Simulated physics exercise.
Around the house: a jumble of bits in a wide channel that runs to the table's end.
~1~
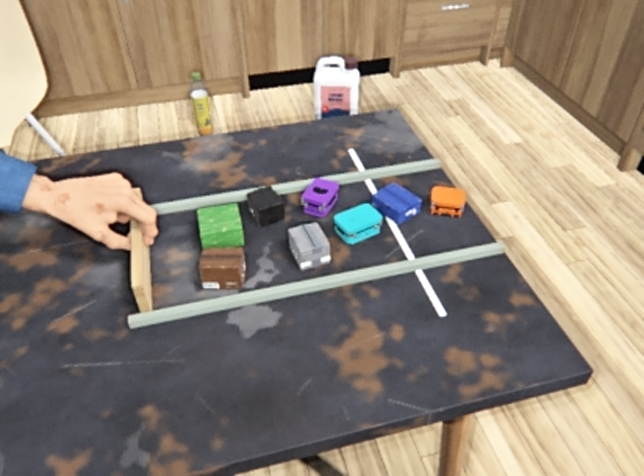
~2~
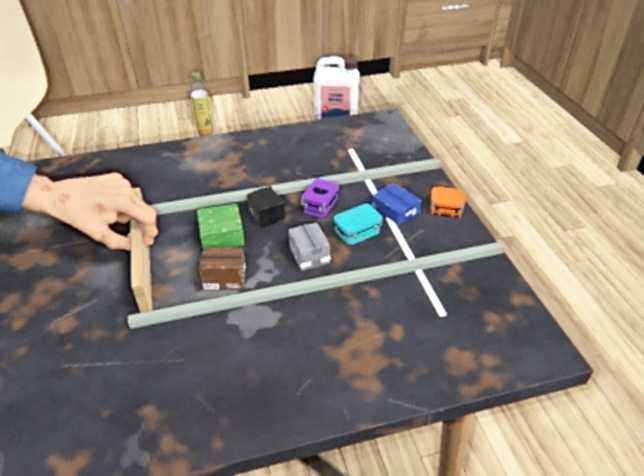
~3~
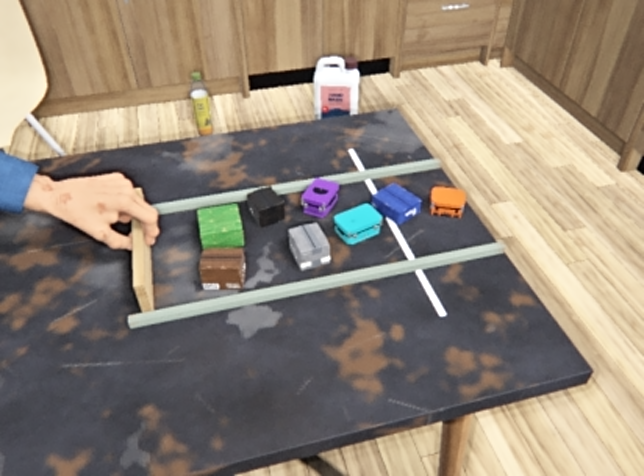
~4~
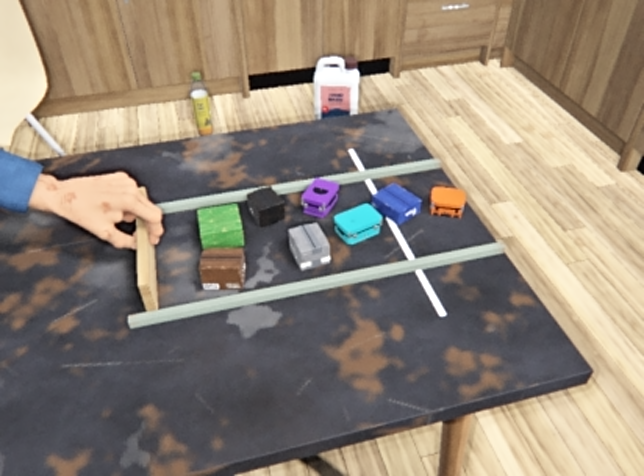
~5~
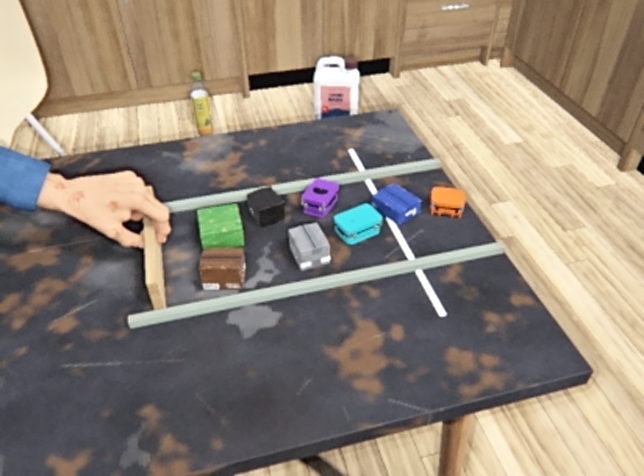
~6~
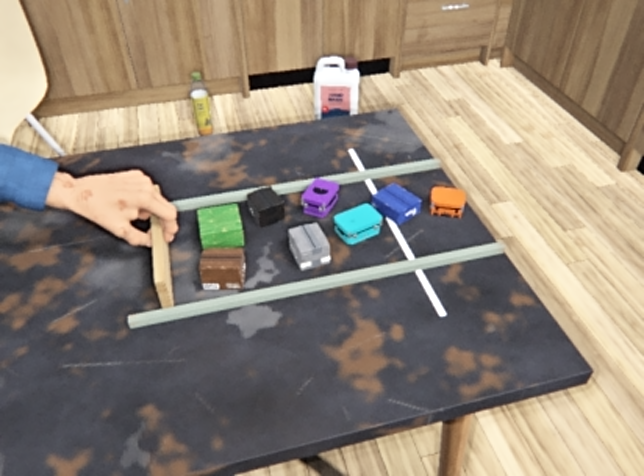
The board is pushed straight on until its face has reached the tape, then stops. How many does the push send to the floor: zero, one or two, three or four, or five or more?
The number that fall off is one or two.
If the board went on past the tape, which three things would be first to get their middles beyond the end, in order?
In order: The blue box, then the orange case, then the purple case.
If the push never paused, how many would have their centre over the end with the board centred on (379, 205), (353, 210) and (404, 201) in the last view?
Past the end: 2, 0 and 3.
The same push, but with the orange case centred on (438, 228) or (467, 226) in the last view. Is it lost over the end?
The orange case holds on; survives.
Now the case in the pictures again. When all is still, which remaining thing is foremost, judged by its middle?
That is the purple case.
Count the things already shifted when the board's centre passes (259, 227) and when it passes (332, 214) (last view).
By then 5, and 8.
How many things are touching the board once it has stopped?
It touches 2.
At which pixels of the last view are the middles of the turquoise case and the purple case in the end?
The turquoise case stops around (448, 196); the purple case around (441, 171).
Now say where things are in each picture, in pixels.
In the first picture, orange case (447, 202); blue box (396, 203); turquoise case (358, 225); board (141, 248); tape (389, 218).
In the second picture, blue box (396, 204); brown box (223, 269).
In the third picture, turquoise case (358, 225); board (142, 247).
In the fourth picture, orange case (447, 203); green block (221, 228).
In the fifth picture, blue box (396, 204); black box (266, 207).
In the sixth picture, orange case (447, 203); blue box (396, 204); turquoise case (358, 225); board (160, 244); tape (389, 218).
Soon after, none off yet; orange case at rest near (447, 203); blue box at rest near (396, 204); turquoise case at rest near (358, 225).
At rest, the number that fall off is one or two; fallen, blue box and orange case.
